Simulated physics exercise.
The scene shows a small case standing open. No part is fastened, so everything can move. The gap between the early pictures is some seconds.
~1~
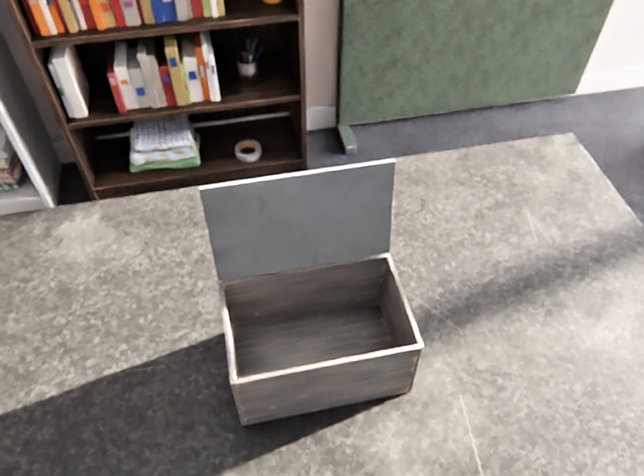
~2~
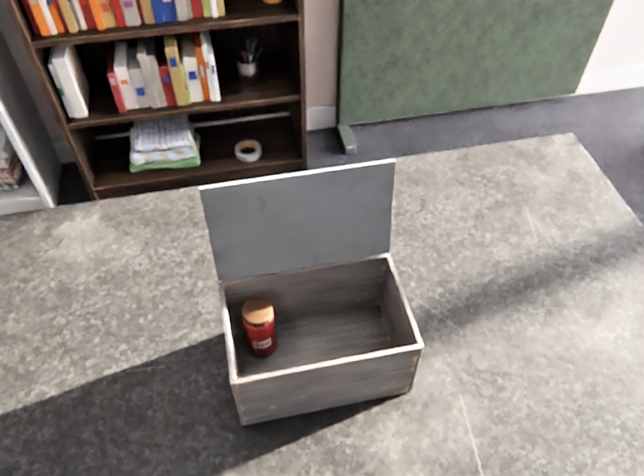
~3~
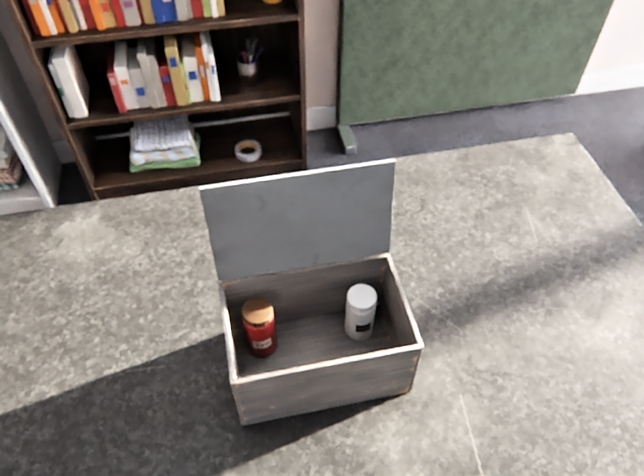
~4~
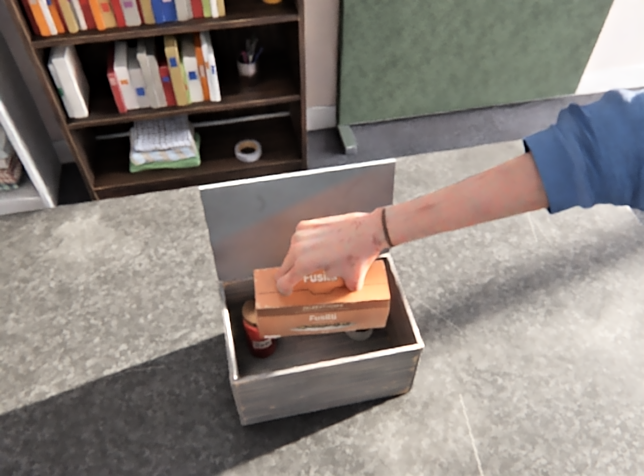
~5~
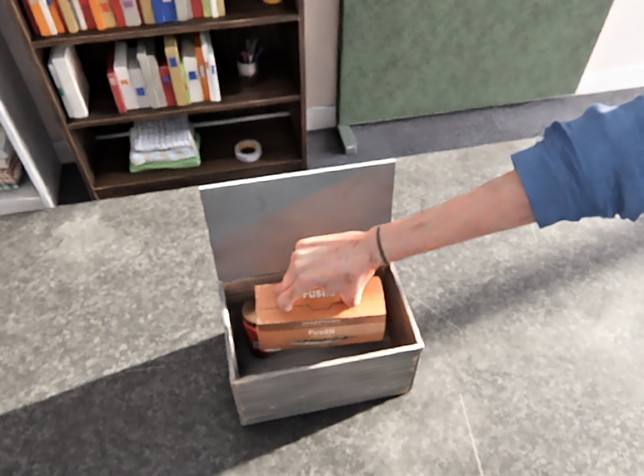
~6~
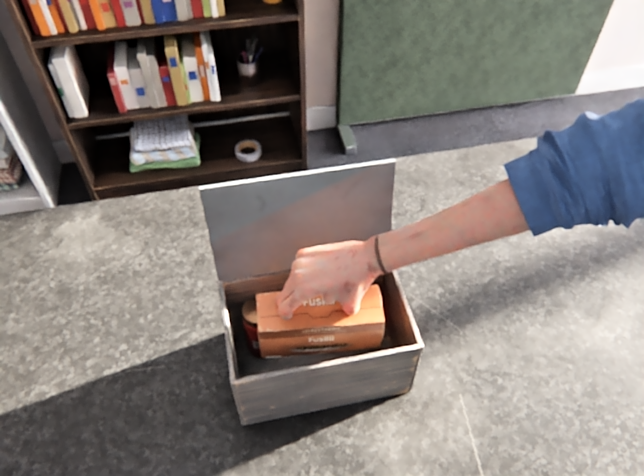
On a grey speckled surface, an open box stood empty, then a red jar appeared inside, then a white container to its right, and a hand lowered an orange carton in among them.
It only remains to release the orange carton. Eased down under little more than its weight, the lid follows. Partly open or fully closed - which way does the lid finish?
Fully closed.
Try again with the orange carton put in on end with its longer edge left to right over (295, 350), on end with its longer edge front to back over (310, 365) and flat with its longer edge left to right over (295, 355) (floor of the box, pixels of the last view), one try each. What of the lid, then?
Try 1: Lid goes down; try 2: Lid stays raised; try 3: Lid goes down.
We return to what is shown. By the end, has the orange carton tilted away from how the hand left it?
It ends up tilted.
Then, 0.30 s on from there, orange carton turned 43° from how it was put near (314, 353); red shaker turned 7° from how it was put.
Then, 1.30 s on from there, lid 77° above the rim; orange carton turned 46° from how it was put near (301, 364).
Then, 1.80 s on from there, lid 46° above the rim; orange carton turned 46° from how it was put near (301, 364).
Then, 2.20 s on from there, lid 15° above the rim; orange carton turned 46° from how it was put near (301, 364).
In the end, lid shut; toppled in the box, orange carton; the other 2 unmoved. At the end, from the last picture's camera, orange carton near (301, 364).
